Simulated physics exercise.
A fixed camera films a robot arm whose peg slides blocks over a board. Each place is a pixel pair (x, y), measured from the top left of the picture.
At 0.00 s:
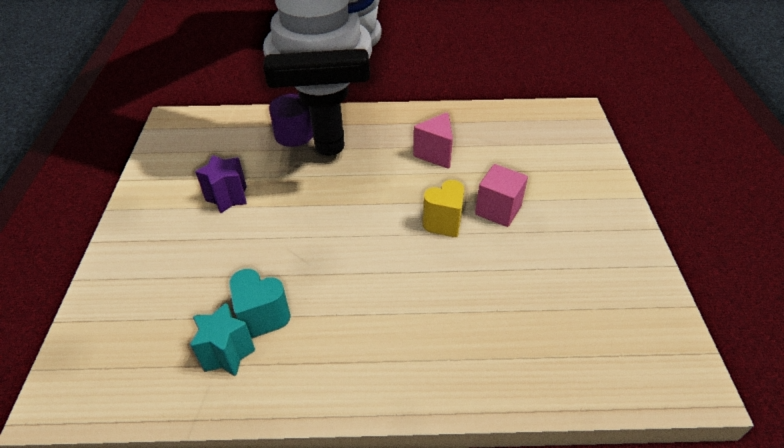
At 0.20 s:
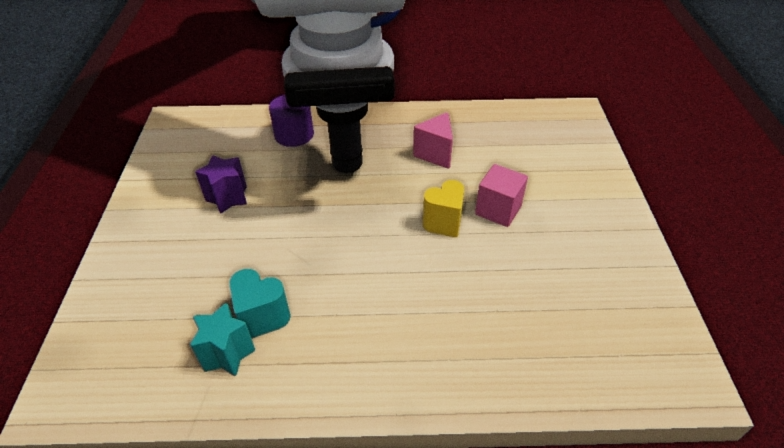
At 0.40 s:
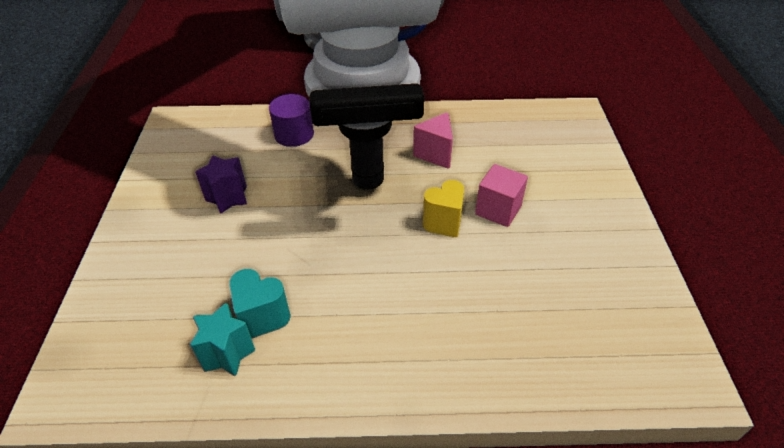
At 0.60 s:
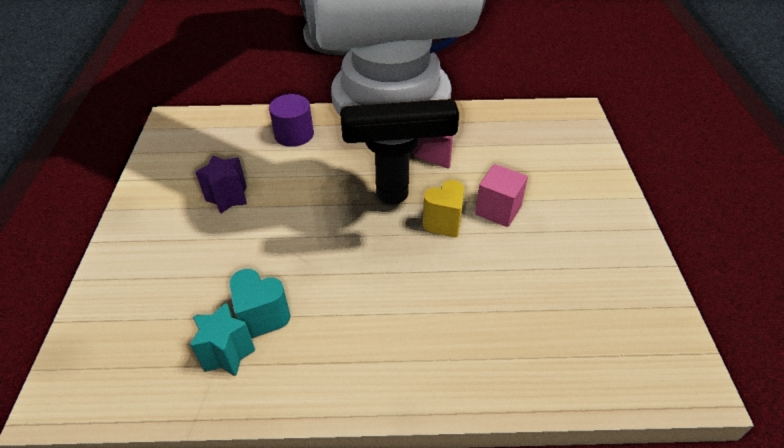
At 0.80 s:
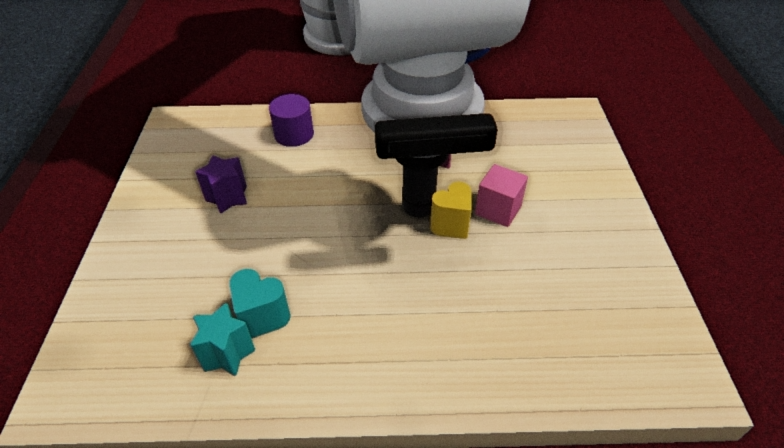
Robot arm with a black peg moving right and nearer across a wooden board, nudging a yellow heart block slightly right.
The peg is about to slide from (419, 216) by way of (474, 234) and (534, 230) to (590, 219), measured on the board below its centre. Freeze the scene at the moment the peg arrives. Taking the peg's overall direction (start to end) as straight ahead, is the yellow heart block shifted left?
That would be a no.
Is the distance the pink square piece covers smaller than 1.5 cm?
Going by the path, yes.
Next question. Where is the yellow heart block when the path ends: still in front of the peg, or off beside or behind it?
It escapes to one side.
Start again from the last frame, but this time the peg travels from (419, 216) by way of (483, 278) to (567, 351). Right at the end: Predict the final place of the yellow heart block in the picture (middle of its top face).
Final place: (483, 207).
On the path given first. One third of the way, peg (477, 226); yellow heart block (513, 208), turned 45° anticlockwise; pink square piece (508, 178).
Two thirds of the way, peg (537, 221); yellow heart block (576, 207), turned 35° anticlockwise; pink square piece (511, 176), turned 30° anticlockwise.
At the end, peg (593, 210); yellow heart block (624, 209); pink square piece (511, 176), turned 30° anticlockwise.
